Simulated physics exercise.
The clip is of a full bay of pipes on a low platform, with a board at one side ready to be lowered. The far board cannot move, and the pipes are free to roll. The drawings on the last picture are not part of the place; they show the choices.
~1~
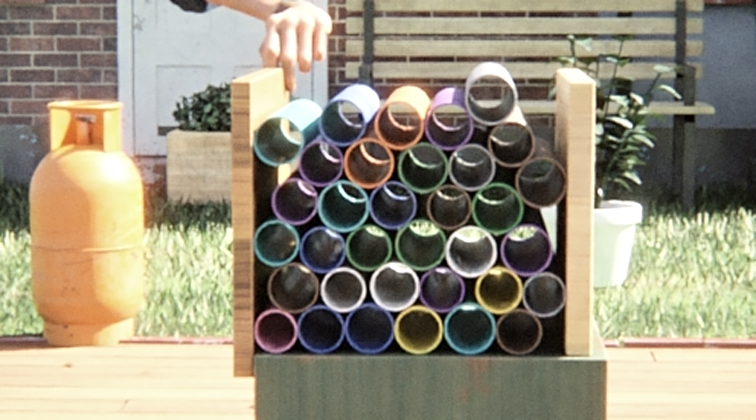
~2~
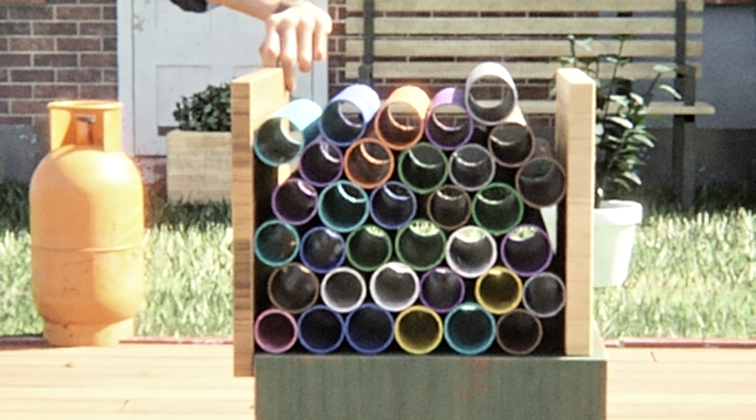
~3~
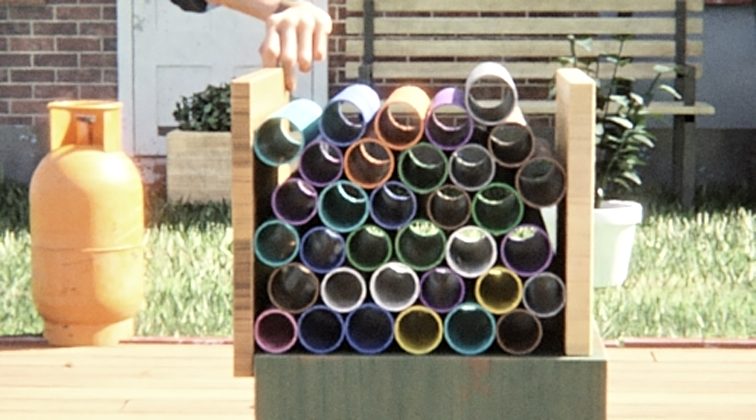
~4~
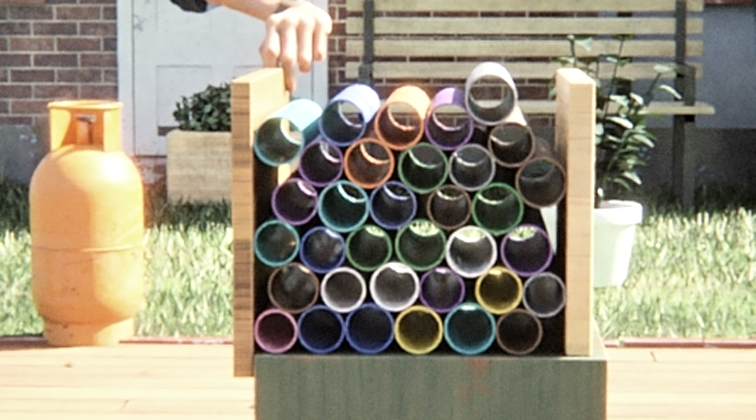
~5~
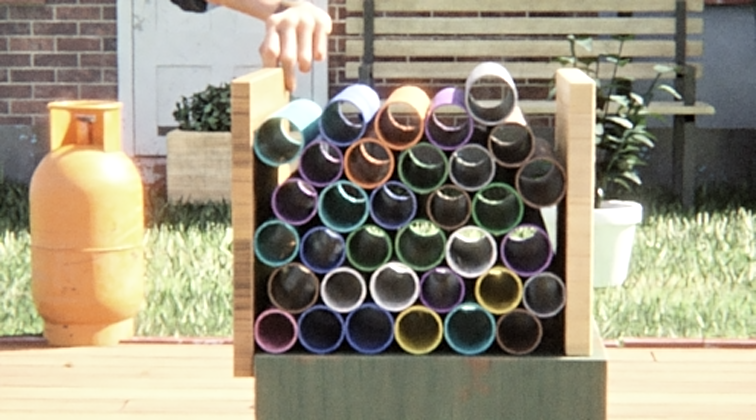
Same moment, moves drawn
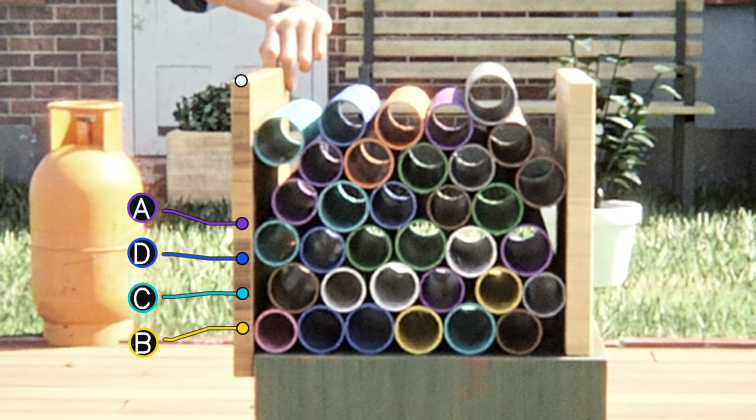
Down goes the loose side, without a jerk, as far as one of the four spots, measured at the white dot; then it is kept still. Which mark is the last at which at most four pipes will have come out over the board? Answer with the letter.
At most to D.
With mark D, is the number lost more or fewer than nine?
Fewer than nine.
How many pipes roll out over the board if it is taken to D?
The count is one.
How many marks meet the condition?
The number is two.
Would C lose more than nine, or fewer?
It loses fewer than nine.
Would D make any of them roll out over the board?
At D: Yes.
On the marked copy, A at (242, 224); B at (243, 329); C at (243, 293); D at (243, 258); the white dot at (241, 80).
With D. Early on, top of the board (253, 160).
Further on, top of the board (253, 251).
At the end, top of the board (253, 257), one out over the board.
As for the rest, A one out over the board; B more than four out over the board; C five out over the board.
